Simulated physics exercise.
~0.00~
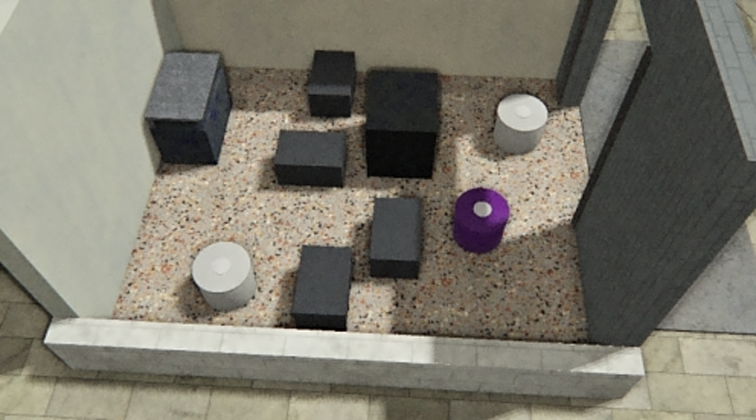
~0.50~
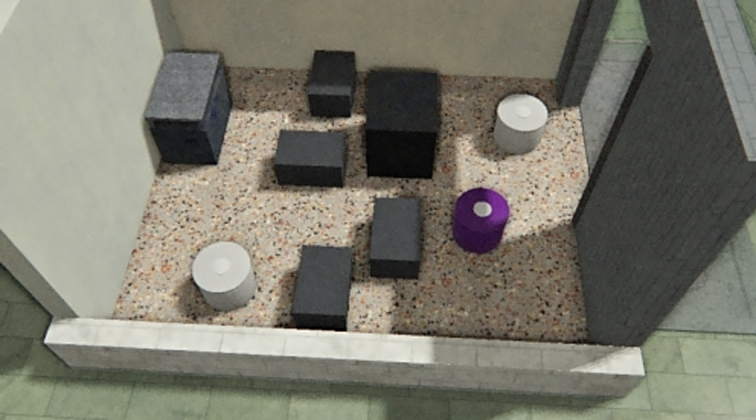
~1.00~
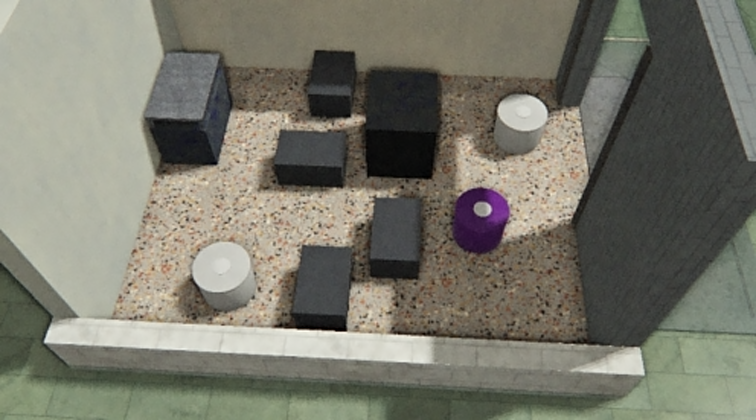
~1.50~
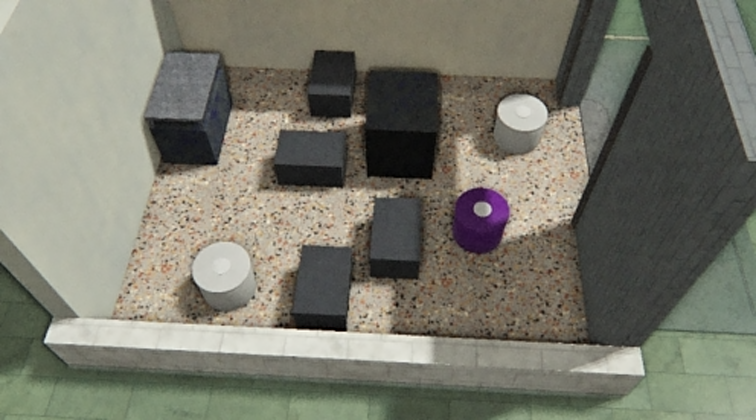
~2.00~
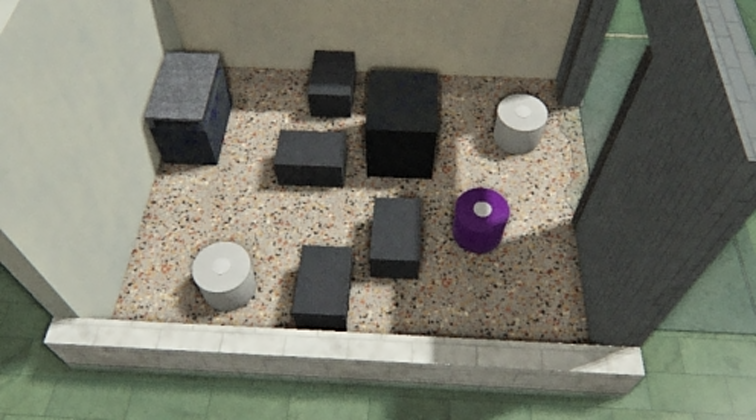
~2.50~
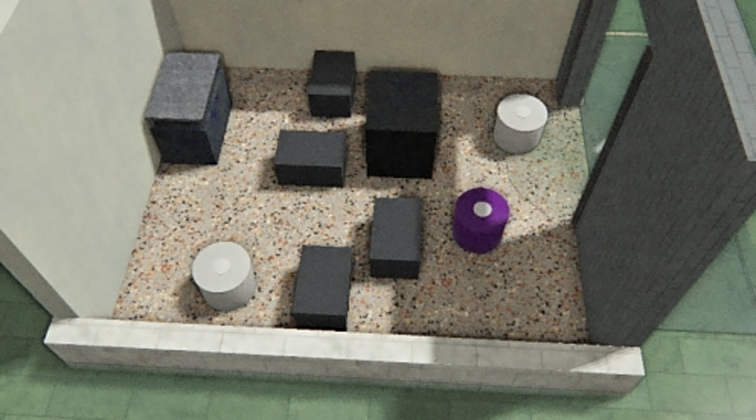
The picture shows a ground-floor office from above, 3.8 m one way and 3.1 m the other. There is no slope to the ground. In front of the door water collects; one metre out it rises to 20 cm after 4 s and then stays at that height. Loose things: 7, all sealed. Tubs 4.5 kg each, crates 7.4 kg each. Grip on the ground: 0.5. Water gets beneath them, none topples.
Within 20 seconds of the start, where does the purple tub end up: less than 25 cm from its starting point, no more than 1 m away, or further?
Result: A modest displacement.
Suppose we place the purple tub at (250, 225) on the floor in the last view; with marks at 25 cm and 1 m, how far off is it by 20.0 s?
Looks like it is pushed slightly.
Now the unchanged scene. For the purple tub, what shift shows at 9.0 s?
50 cm or so by then.
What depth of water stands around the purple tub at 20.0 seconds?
Roughly 16 cm deep.
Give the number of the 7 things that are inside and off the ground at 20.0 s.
Total: 7.
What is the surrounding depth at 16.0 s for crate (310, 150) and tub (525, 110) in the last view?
Roughly 17 and 16 cm.
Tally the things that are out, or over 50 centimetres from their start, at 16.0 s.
By my tally, 5.
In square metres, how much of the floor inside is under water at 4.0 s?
Around 3.0 m2 of it.
After 4.0 s the purple tub is near (477, 220), 0.1 m from its start, aground; 0 afloat.
After 9.0 s the purple tub is near (541, 208), 0.5 m from its start, afloat; 7 afloat.
After 16.0 s the purple tub is near (533, 254), 0.6 m from its start, afloat; 7 afloat.
After 20.0 s the purple tub is near (540, 150), 0.7 m from its start, afloat; 7 afloat.
